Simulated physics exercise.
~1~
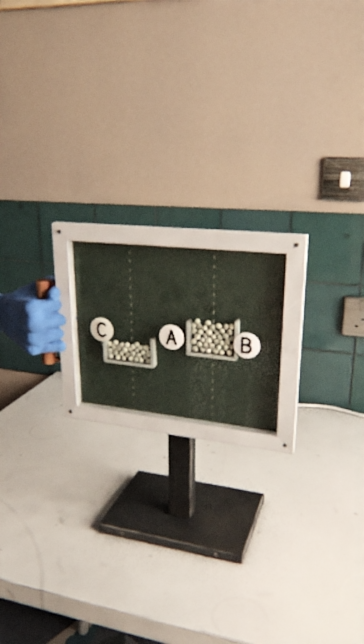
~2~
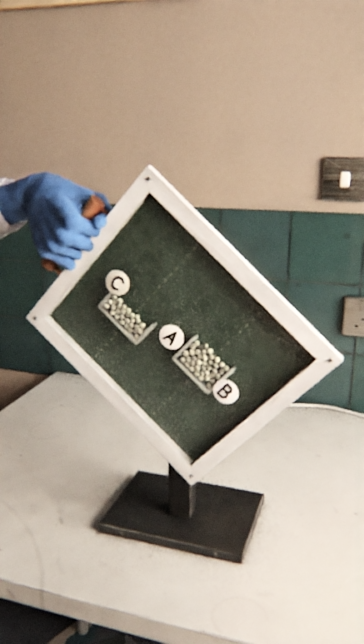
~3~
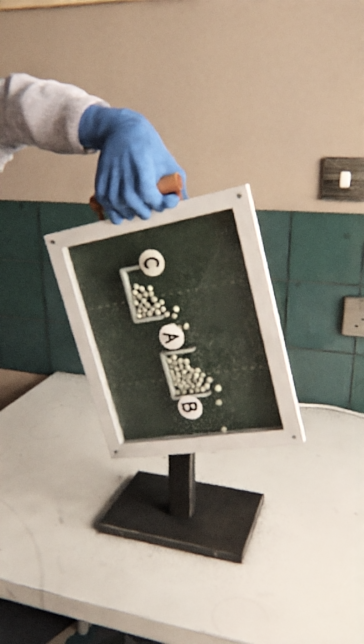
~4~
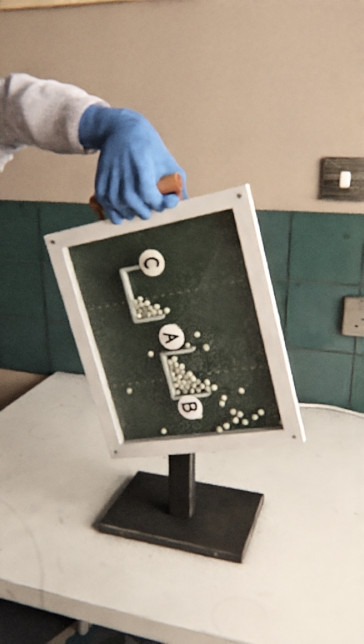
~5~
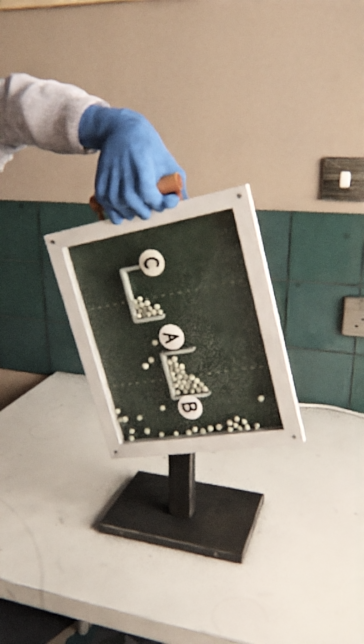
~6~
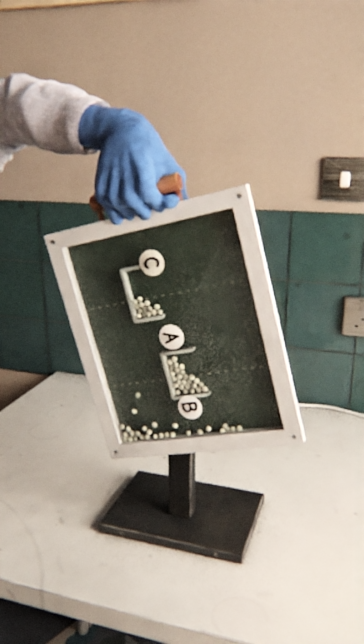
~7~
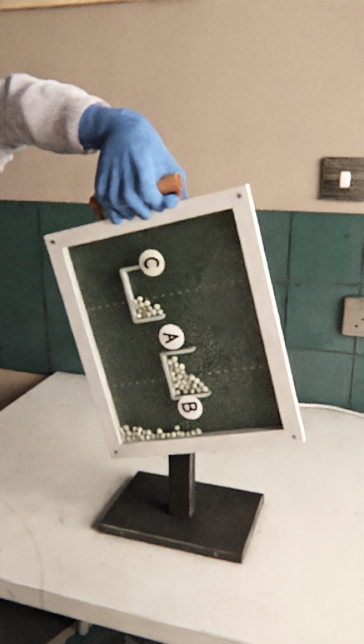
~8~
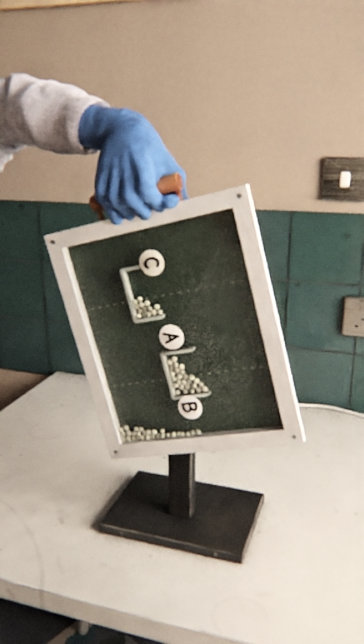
On a white table, a gloved hand turns a framed case clockwise, spilling some white balls.
